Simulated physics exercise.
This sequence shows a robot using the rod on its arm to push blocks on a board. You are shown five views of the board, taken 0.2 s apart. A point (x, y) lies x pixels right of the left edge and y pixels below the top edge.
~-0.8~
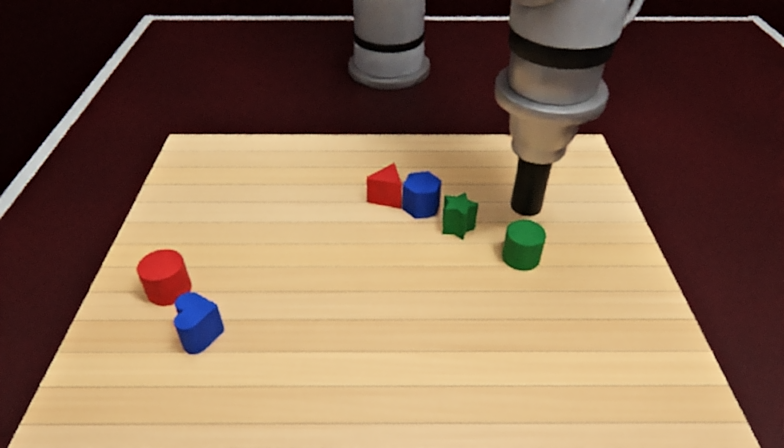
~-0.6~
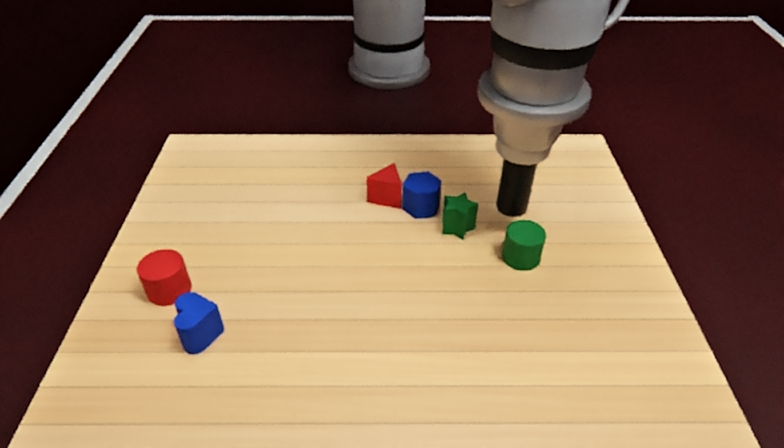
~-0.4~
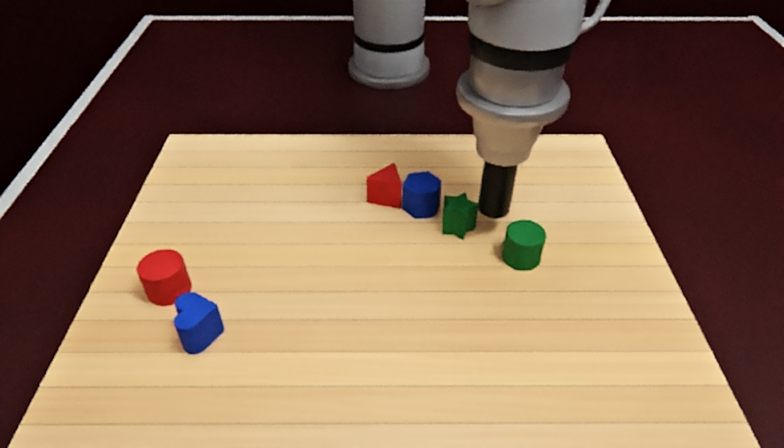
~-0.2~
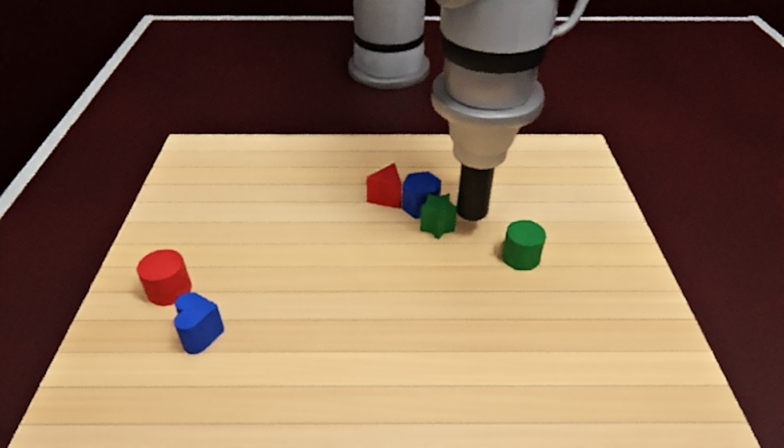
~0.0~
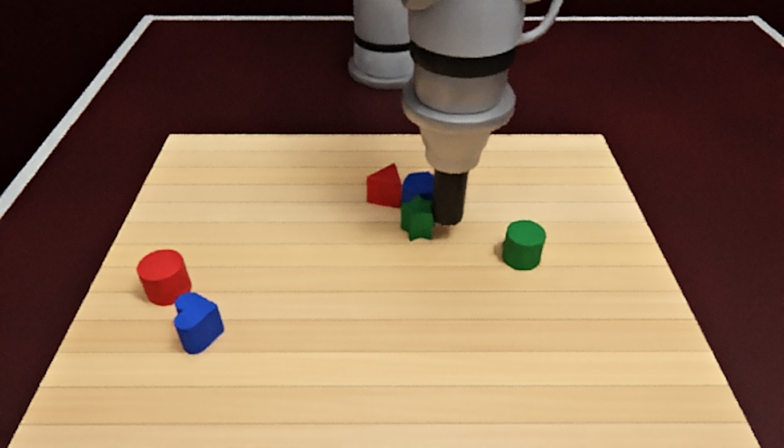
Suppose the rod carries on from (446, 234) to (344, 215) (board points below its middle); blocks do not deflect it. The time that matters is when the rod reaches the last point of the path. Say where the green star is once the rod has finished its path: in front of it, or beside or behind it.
My prediction: In front.
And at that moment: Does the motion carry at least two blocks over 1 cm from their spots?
My answer is no.
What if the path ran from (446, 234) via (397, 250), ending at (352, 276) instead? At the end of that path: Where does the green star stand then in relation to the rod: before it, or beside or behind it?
Slipped clear.
On the path given first. One third of the way, rod at (411, 210); green star at (384, 200).
Two thirds of the way, rod at (376, 203); green star at (349, 193).
At the end, rod at (343, 197); green star at (316, 188); blue hexagonal block still.
